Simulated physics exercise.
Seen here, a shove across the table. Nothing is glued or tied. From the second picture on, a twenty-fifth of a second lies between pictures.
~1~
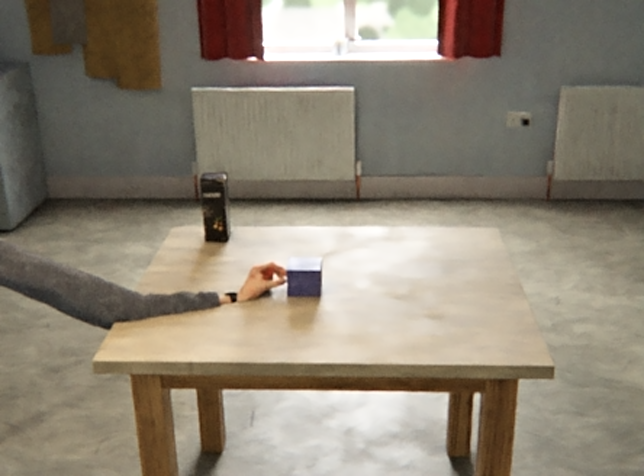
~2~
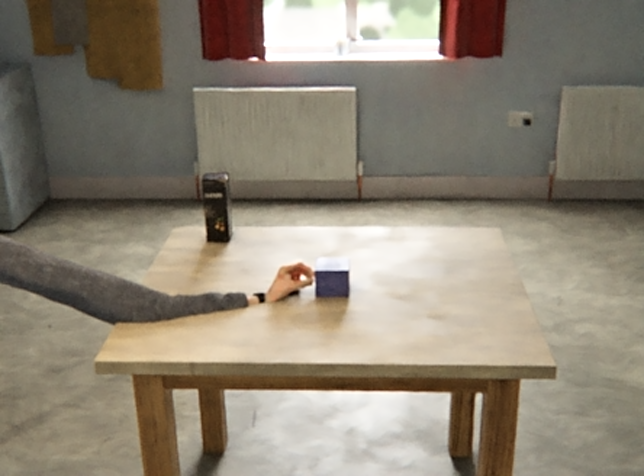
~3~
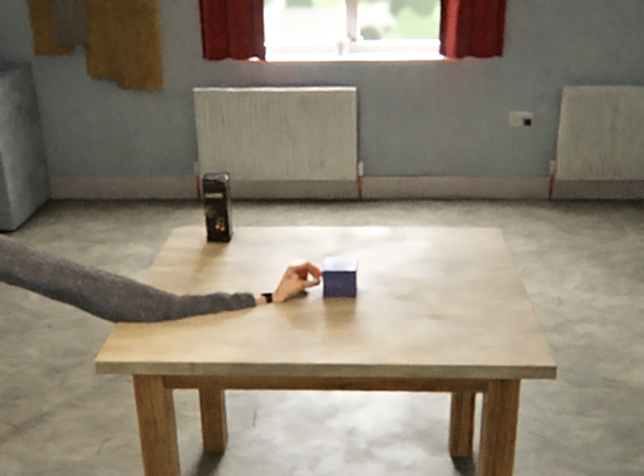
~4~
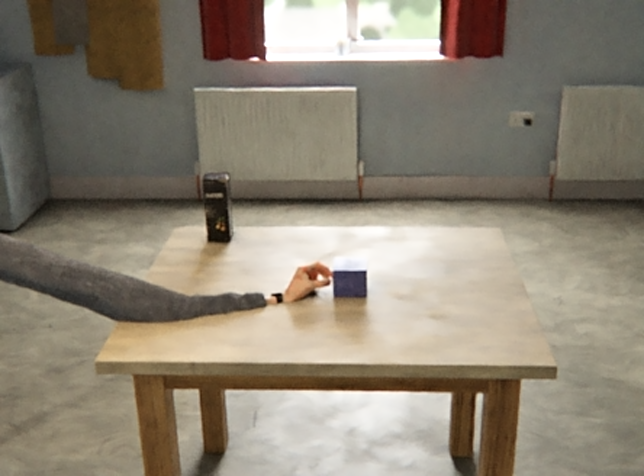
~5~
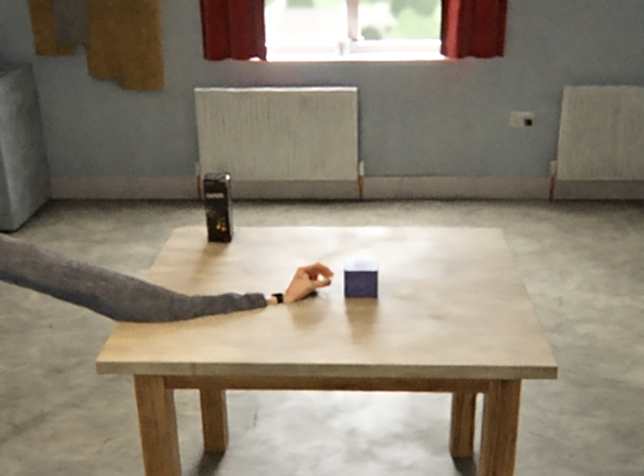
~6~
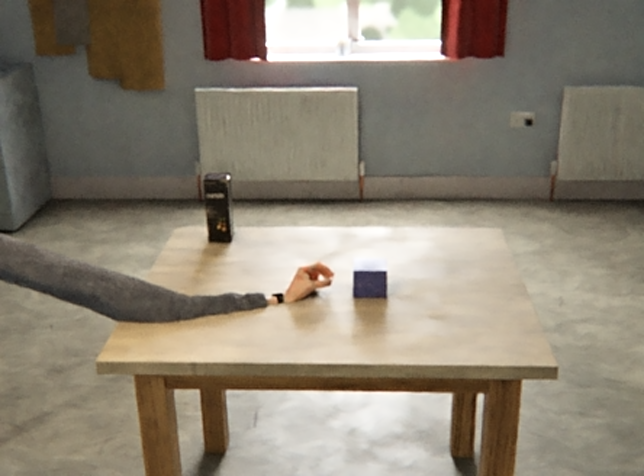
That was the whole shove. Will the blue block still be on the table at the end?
The blue block is still on the table.
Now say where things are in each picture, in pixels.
Under the hand; blue block (305, 277), in the first picture.
Under the hand; blue block (333, 277), in the second picture.
Under the hand; blue block (340, 277), in the third picture.
Blue block (350, 277), in the fourth picture.
Blue block (361, 277) displaced a little, in the fifth picture.
Blue block (370, 278) displaced a little, in the sixth picture.
Then, 0.10 s past the last view, blue block displaced about its own width near (383, 278).
Then, 0.40 s past the last view, blue block resting near (385, 280).
Finally, moved from the start, blue block. Final places as the last picture's camera would see them, blue block near (384, 278).
